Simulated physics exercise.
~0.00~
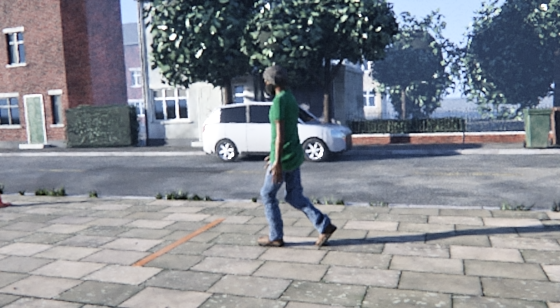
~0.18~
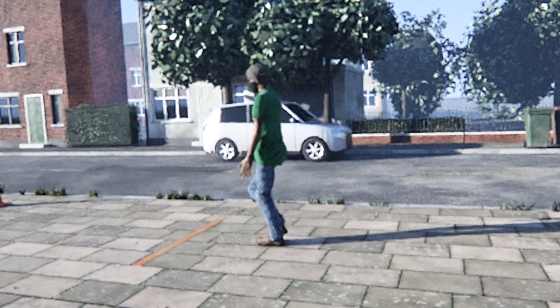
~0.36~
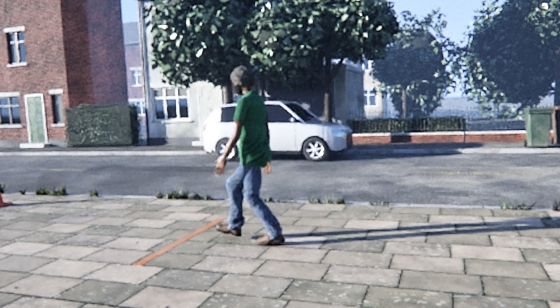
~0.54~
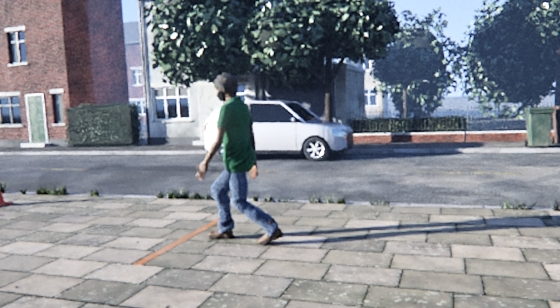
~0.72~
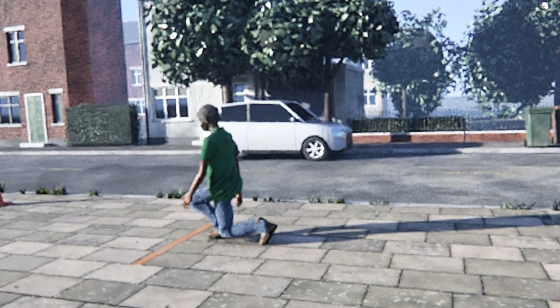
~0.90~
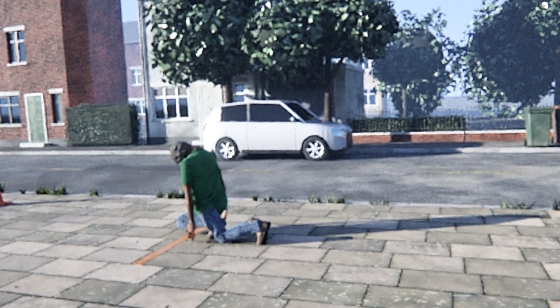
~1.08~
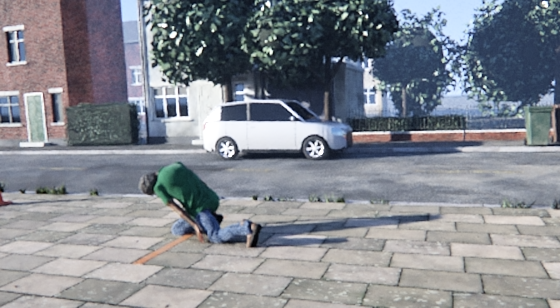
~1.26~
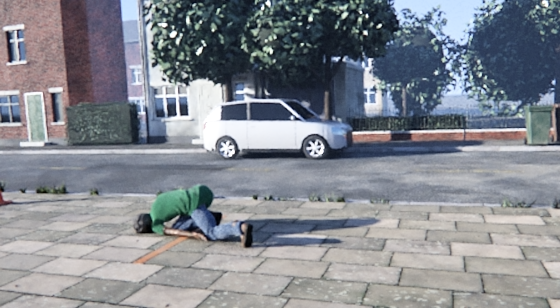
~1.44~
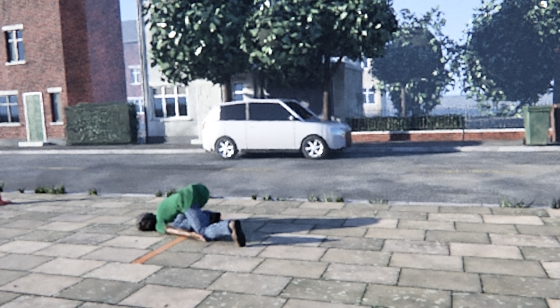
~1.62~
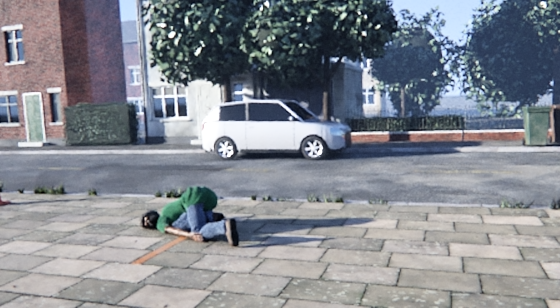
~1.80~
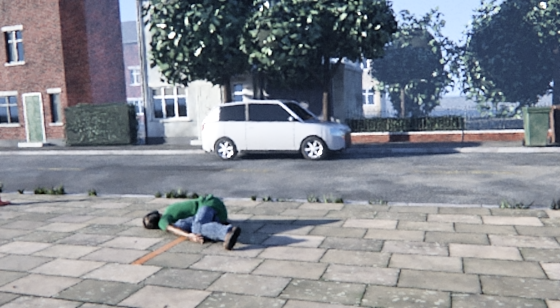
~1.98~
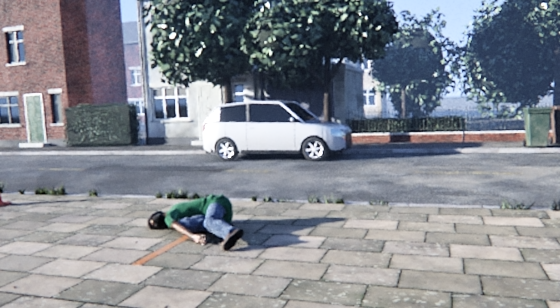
A person in green walks left, crumples forward and lies still across the orange tape.
